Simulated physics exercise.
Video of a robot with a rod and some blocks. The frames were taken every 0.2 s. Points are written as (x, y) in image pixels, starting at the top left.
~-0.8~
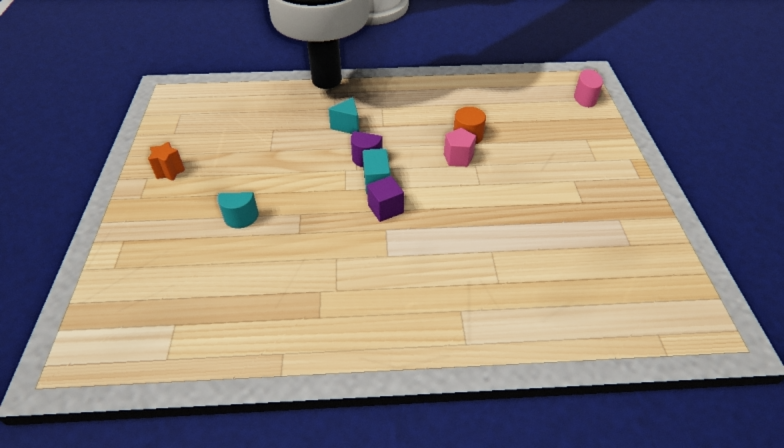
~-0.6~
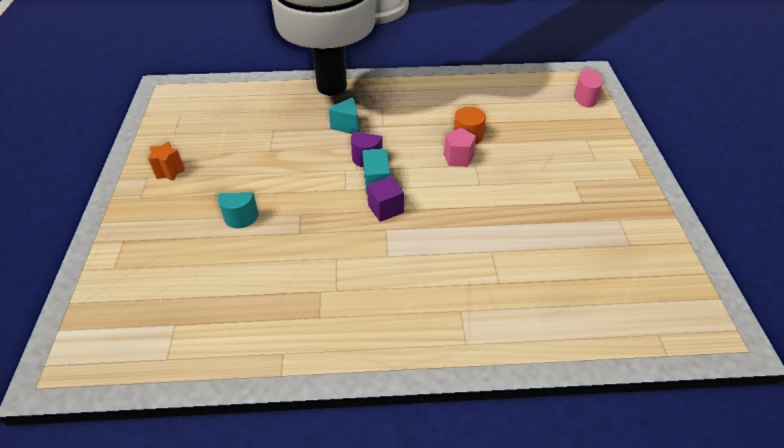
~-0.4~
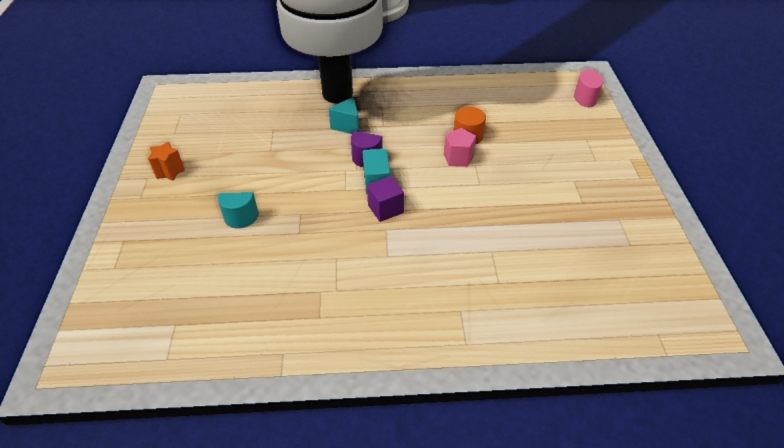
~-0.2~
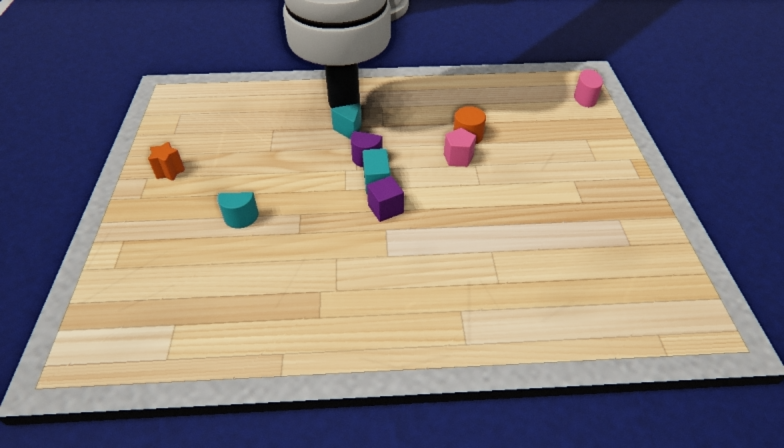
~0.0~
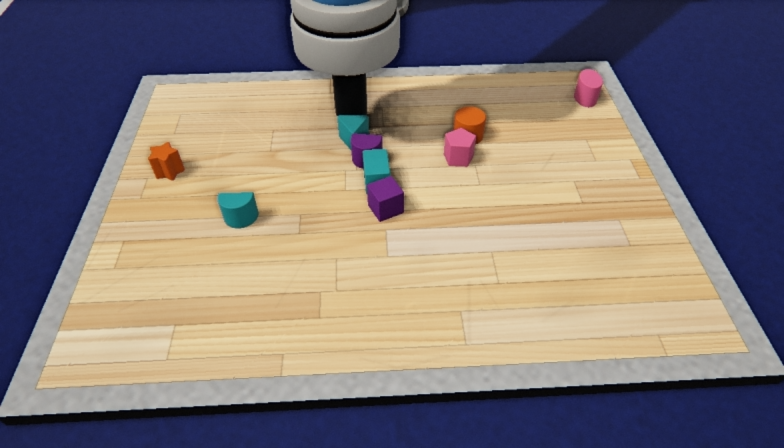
A robot arm lowers its black rod toward the turquoise triangle and nudges it toward the purple block.
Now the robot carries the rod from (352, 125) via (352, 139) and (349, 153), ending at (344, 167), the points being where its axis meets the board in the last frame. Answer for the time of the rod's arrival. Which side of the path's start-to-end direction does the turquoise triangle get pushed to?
Side: Right.
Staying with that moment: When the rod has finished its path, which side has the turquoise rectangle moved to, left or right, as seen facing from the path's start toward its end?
It will end up to the left.
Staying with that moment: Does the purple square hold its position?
The answer is no.
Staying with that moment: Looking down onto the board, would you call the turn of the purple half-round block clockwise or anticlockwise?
From above, the turn goes anticlockwise.
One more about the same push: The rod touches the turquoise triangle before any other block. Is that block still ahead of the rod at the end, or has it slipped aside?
Before the rod.
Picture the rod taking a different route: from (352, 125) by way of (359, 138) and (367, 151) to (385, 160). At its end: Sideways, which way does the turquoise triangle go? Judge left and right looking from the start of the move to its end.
Shifts right.
The first path, step by step. Halfway along, rod (349, 135); turquoise triangle (336, 143); purple half-round block (360, 145), turned 65° anticlockwise; turquoise rectangle (380, 164).
At the end, rod (343, 156); turquoise triangle (322, 161), turned 40° clockwise; purple half-round block (366, 157), turned 65° anticlockwise; turquoise rectangle (389, 175); purple square (395, 198), turned 15° clockwise.
